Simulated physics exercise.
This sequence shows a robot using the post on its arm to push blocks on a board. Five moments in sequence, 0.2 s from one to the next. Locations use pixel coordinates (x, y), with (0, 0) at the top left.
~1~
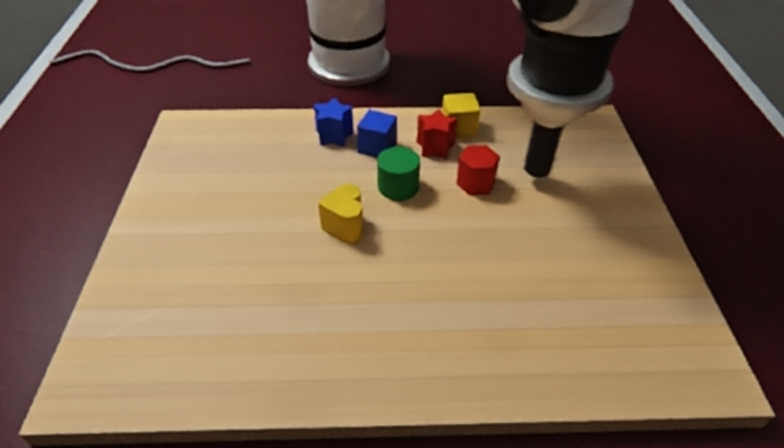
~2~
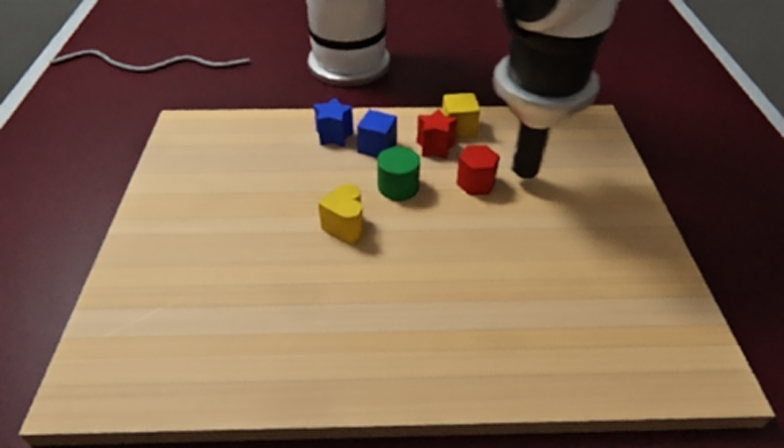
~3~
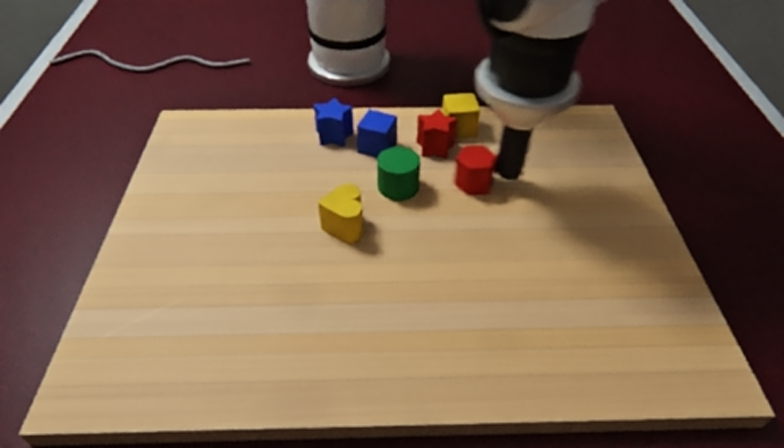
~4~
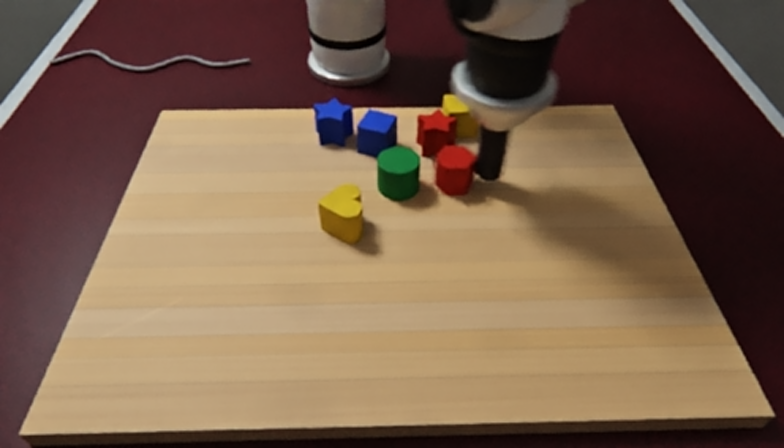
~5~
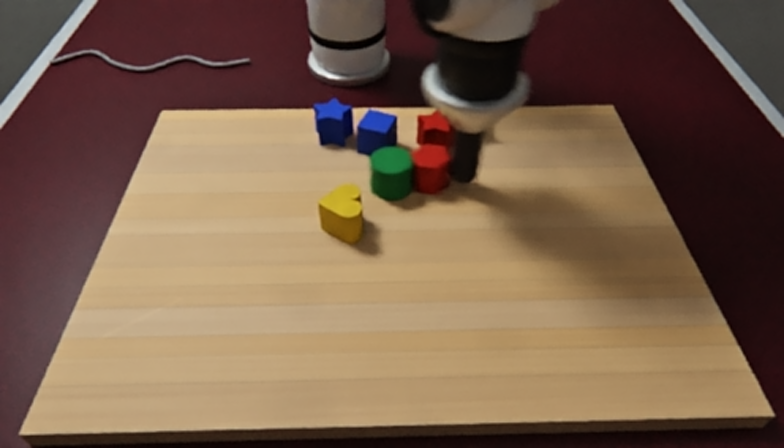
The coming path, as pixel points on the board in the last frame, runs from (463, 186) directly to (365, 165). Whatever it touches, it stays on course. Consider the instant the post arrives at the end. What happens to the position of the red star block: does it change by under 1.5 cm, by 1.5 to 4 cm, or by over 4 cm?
My estimate: Under 1.5 cm.
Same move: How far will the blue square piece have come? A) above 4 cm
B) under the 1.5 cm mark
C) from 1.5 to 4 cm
Correct choice: C.
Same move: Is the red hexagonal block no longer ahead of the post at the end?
I believe not.
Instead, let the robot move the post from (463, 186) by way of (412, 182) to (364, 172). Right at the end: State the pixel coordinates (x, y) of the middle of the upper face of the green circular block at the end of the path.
Just about (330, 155).
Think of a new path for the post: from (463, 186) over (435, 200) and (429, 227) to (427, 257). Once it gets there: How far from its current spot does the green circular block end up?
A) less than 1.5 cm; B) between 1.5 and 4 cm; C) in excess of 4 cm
Letter B.
What follows on the original path. One third of the way, post (429, 168); green circular block (359, 158); red hexagonal block (397, 146).
Two thirds of the way, post (396, 161); blue square piece (370, 115), turned 25° clockwise; green circular block (339, 158); red hexagonal block (366, 140), turned 30° clockwise.
At the end, post (365, 154); blue square piece (364, 113), turned 65° clockwise; green circular block (328, 159); red hexagonal block (334, 133), turned 30° clockwise; red star block not moved.
